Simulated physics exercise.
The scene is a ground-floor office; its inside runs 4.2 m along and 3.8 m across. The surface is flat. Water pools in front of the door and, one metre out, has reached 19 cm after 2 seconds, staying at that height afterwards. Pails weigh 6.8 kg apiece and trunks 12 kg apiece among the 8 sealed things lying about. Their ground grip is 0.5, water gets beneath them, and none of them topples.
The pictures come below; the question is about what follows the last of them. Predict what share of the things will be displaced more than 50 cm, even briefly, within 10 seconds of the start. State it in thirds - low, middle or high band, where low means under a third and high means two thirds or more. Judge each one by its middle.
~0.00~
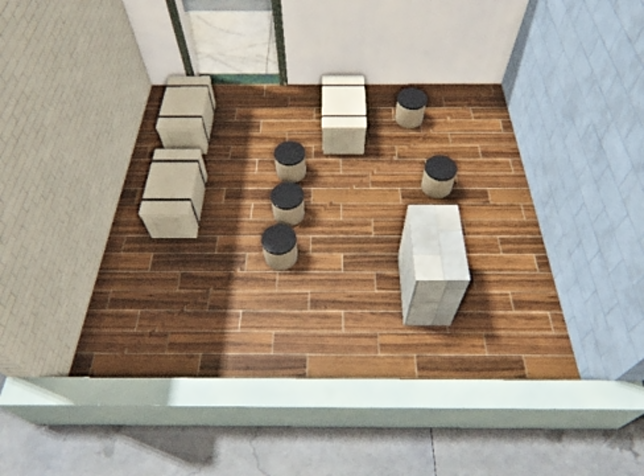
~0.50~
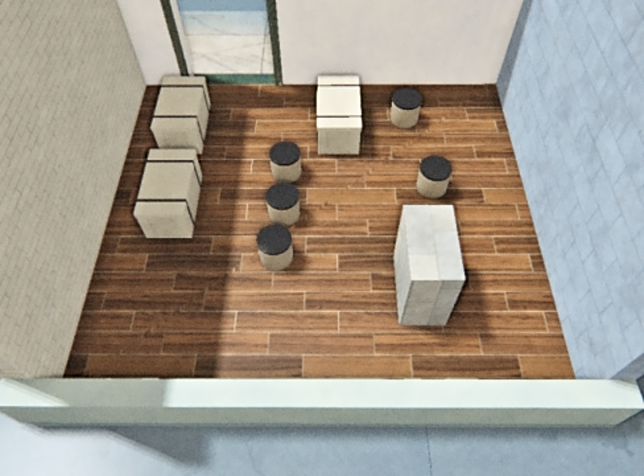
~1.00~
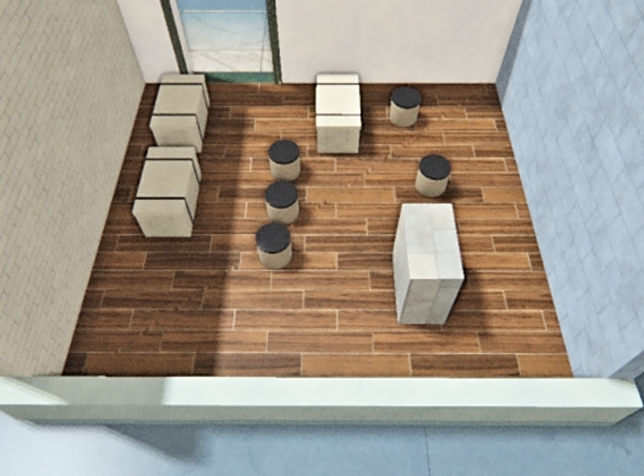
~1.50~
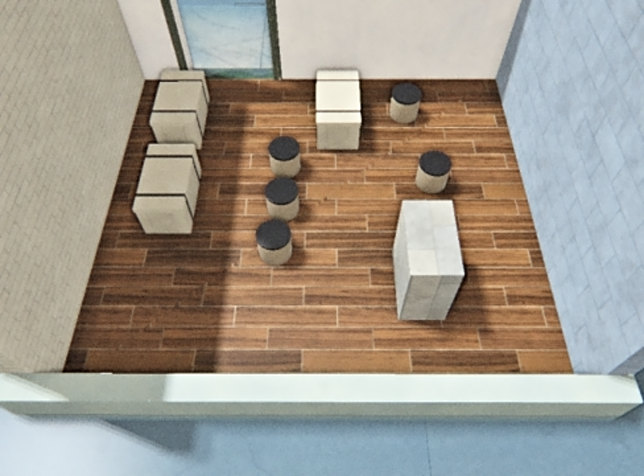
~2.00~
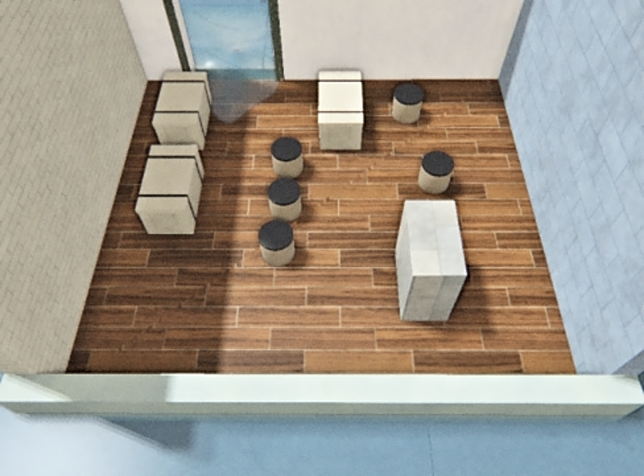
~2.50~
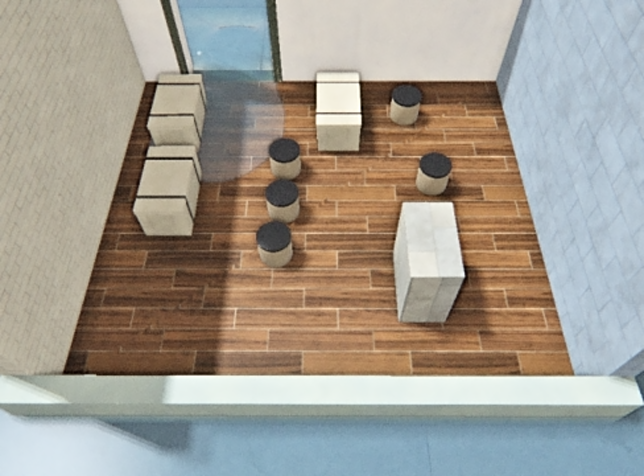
Middle band.
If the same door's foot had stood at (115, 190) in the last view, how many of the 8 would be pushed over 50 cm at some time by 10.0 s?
The answer would then be 5.
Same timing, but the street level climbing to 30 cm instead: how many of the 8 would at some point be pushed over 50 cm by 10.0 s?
That would give 6.
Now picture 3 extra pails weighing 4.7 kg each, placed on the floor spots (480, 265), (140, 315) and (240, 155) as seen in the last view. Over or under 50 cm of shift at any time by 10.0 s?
First one stays inside the line, second one crosses the line, third one crosses the line.
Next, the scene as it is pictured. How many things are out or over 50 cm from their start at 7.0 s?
Tally at that time: 3.
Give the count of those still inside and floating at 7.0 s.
My tally comes to 2.
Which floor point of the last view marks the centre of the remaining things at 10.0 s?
Mean position: Approximately (364, 219).
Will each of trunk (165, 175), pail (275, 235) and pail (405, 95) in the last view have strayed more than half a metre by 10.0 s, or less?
One by one in that order: Above; above; below.
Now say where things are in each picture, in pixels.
In the first frame, a trunk at (184, 101) rests on the ground; a pail at (290, 152) rests on the ground; 0.0 m2 under water; 0 of 8 have shifted.
In the second frame, a trunk at (179, 101) rests on the ground; a pail at (285, 153), on the bottom; 0.0 m2 under water; 0 of 8 have shifted.
In the third frame, a trunk at (178, 99), on the bottom; a pail at (284, 151), on the bottom; water covers 0.0 m2; 0 of 8 have shifted.
In the fourth frame, a trunk at (178, 96), on the bottom; a pail at (284, 148), on the bottom; 0.0 m2 under water; 0 of 8 have shifted.
In the fifth frame, a trunk at (180, 97) rests on the ground; a pail at (286, 148), on the bottom; 0.4 m2 under water; 0 of 8 have shifted.
In the sixth frame, a trunk at (175, 99) rests on the ground, 4 cm from its start; a pail at (284, 149) rests on the ground; water covers 1.4 m2; 0 of 8 have shifted.
After 3.5 s 1 of 8 are over 50 cm from their spots; 1 afloat.
After 4.5 s 3 of 8 are over 50 cm from their spots; 1 afloat.
After 7.0 s 3 of 8 are over 50 cm from their spots; 2 afloat.
After 10.0 s 5 of 8 are over 50 cm from their spots, and 5 have been at some point; 3 afloat.
